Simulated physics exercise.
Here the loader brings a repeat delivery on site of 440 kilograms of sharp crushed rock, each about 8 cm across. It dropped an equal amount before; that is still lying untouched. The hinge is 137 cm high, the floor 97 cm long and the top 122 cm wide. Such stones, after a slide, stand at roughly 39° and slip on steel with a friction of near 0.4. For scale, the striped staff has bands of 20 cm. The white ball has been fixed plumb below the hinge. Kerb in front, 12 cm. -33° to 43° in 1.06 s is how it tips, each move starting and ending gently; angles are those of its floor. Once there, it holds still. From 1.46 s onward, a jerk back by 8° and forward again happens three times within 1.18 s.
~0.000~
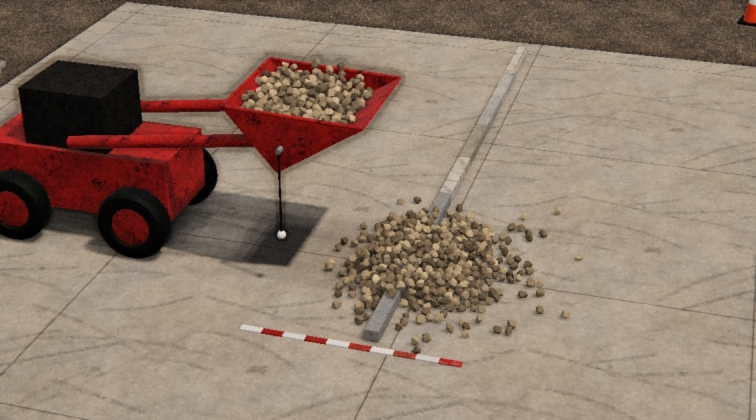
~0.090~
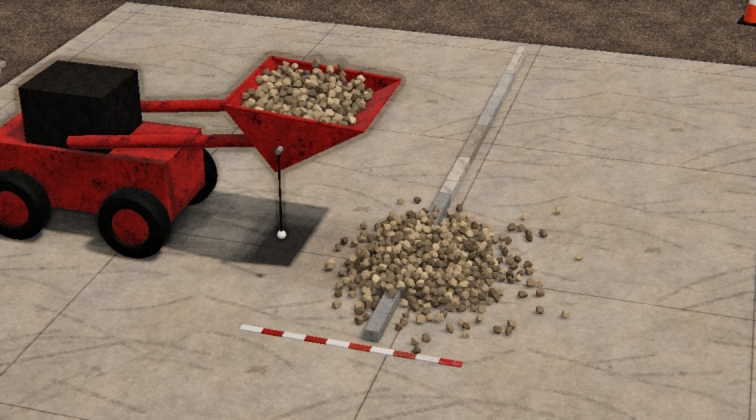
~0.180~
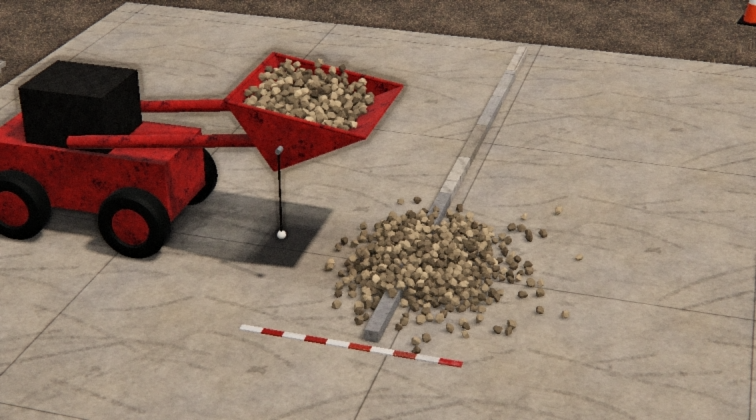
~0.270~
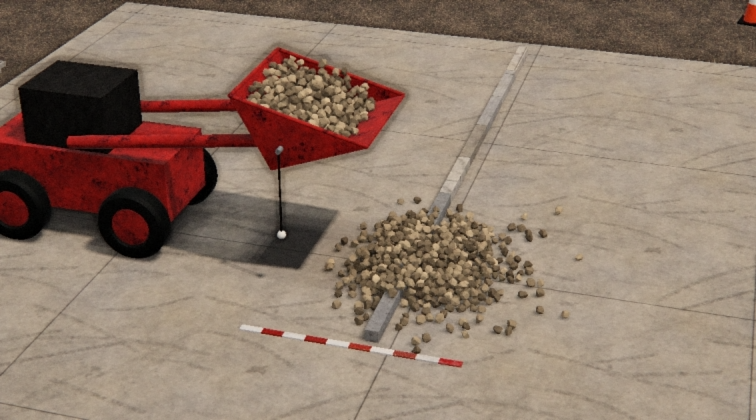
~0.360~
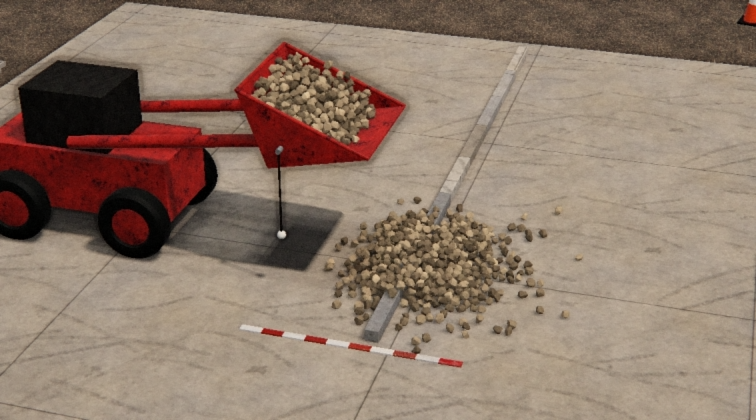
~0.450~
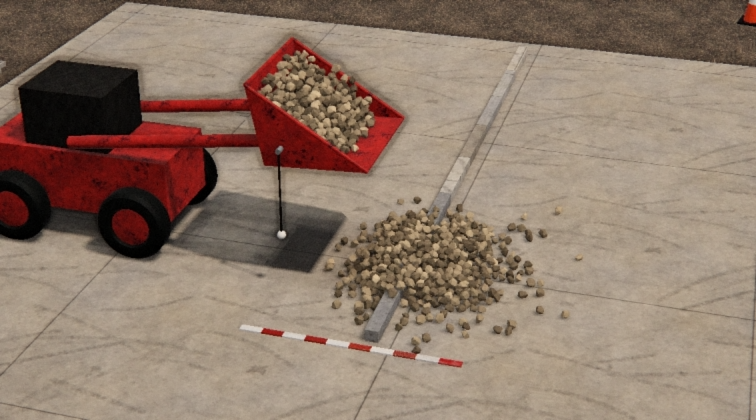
A red bucket heaped with tan and grey stones tilts gradually forward on the arms of a small loader, its rear rising and front lip lowering while the stones shift inside. The red machine, with black wheels and a dark box, stands at left, facing a loose stone pile over a grey kerb. The fixed, elevated view shows pale concrete and a red-and-white striped staff in front.
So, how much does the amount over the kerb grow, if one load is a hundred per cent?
It grows by around 25 per cent.
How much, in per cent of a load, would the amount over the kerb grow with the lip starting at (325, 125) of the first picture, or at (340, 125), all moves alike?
Case one about 0 %, case two about 5 %.
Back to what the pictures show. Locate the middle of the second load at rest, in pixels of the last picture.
Centre: Approx. (391, 244).
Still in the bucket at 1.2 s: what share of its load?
It keeps some 70 percent of its load.
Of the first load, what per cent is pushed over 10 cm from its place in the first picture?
About 5 %.
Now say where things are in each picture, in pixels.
In the first picture, the bucket is at -33°, its lip at (363, 129); the top of the load is at (300, 70). The earlier load is highest near (405, 242), 25 cm above ground level, 41 % on this side of the kerb, 59 % over the kerb.
In the second picture, the bucket is at -31°, its lip at (364, 131); the top of the load is at (294, 71); the stones move at 0.1 m/s on average.
The third picture shows lip at (366, 138), floor tilted -27°, highest stones at (290, 69); the stones move at 0.3 m/s on average.
In the fourth picture, the bucket is at -21°, its lip at (368, 147); the top of the load is at (285, 67); the stones move at 0.3 m/s on average.
In the fifth picture, the bucket is at -13°, its lip at (369, 159); the top of the load is at (286, 63); the stones move at 0.4 m/s on average.
In the sixth picture, the bucket is at -4°, its lip at (367, 172); the top of the load is at (293, 60); the stones move at 0.4 m/s on average.
After 0.8 s the floor is at 32°; in per cent of one load, 100 in the bucket, 41 on this side of the kerb, 59 over the kerb; the foremost stones are at (547, 279).
After 1.2 s the floor is at 43°; in per cent of one load, 72 in the bucket, 69 on this side of the kerb, 59 over the kerb; the foremost stones are at (547, 279).
After 3.1 s the floor is at 43°; in per cent of one load, 0 in the bucket, 116 on this side of the kerb, 84 over the kerb; the foremost stones are at (547, 279).
After 5.8 s the floor is at 43°; in per cent of one load, 0 in the bucket, 116 on this side of the kerb, 84 over the kerb; the foremost stones are at (547, 279). Net gain over the kerb, 25.
